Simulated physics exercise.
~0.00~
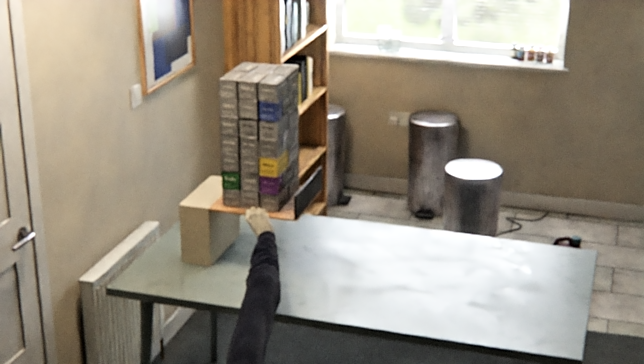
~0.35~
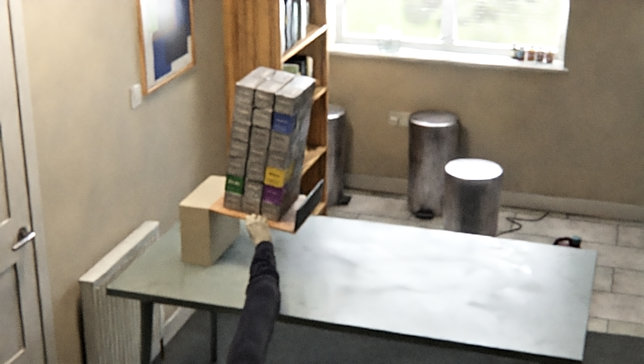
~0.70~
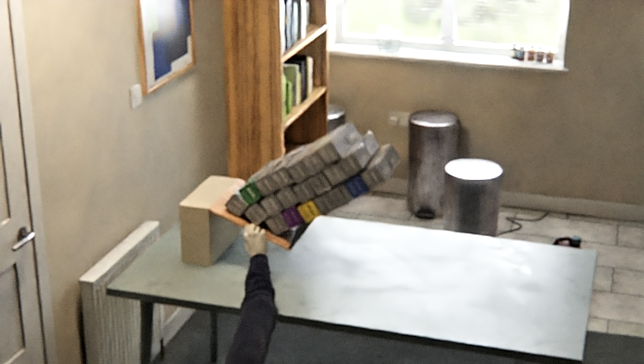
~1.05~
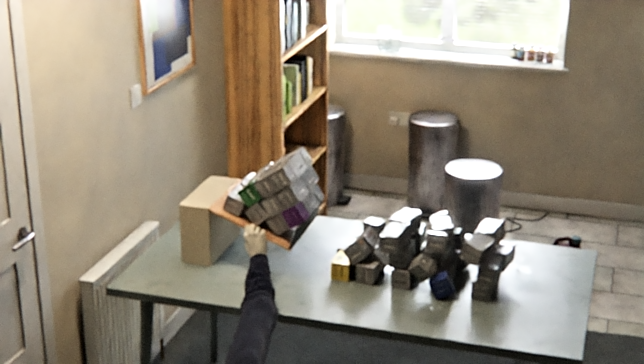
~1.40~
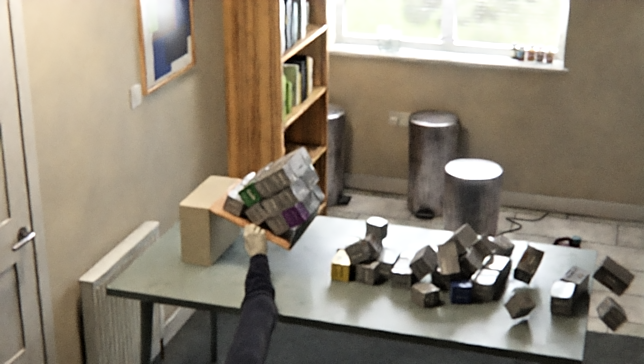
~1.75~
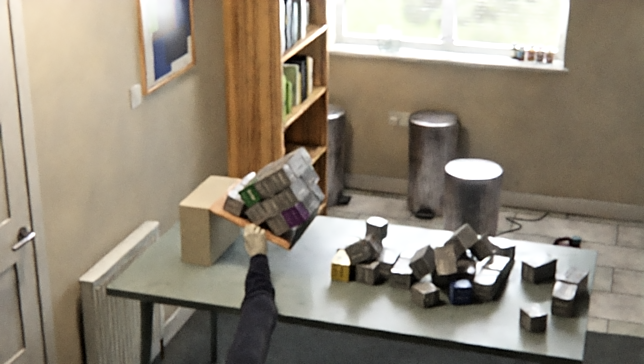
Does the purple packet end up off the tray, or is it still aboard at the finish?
The purple packet is still aboard at the finish, leaning with the other packets left on the sloping tray.
Stacked tea packets leaning and toppling off a tilting tray beside a hand, many tumbling across the table, the rest staying aboard.
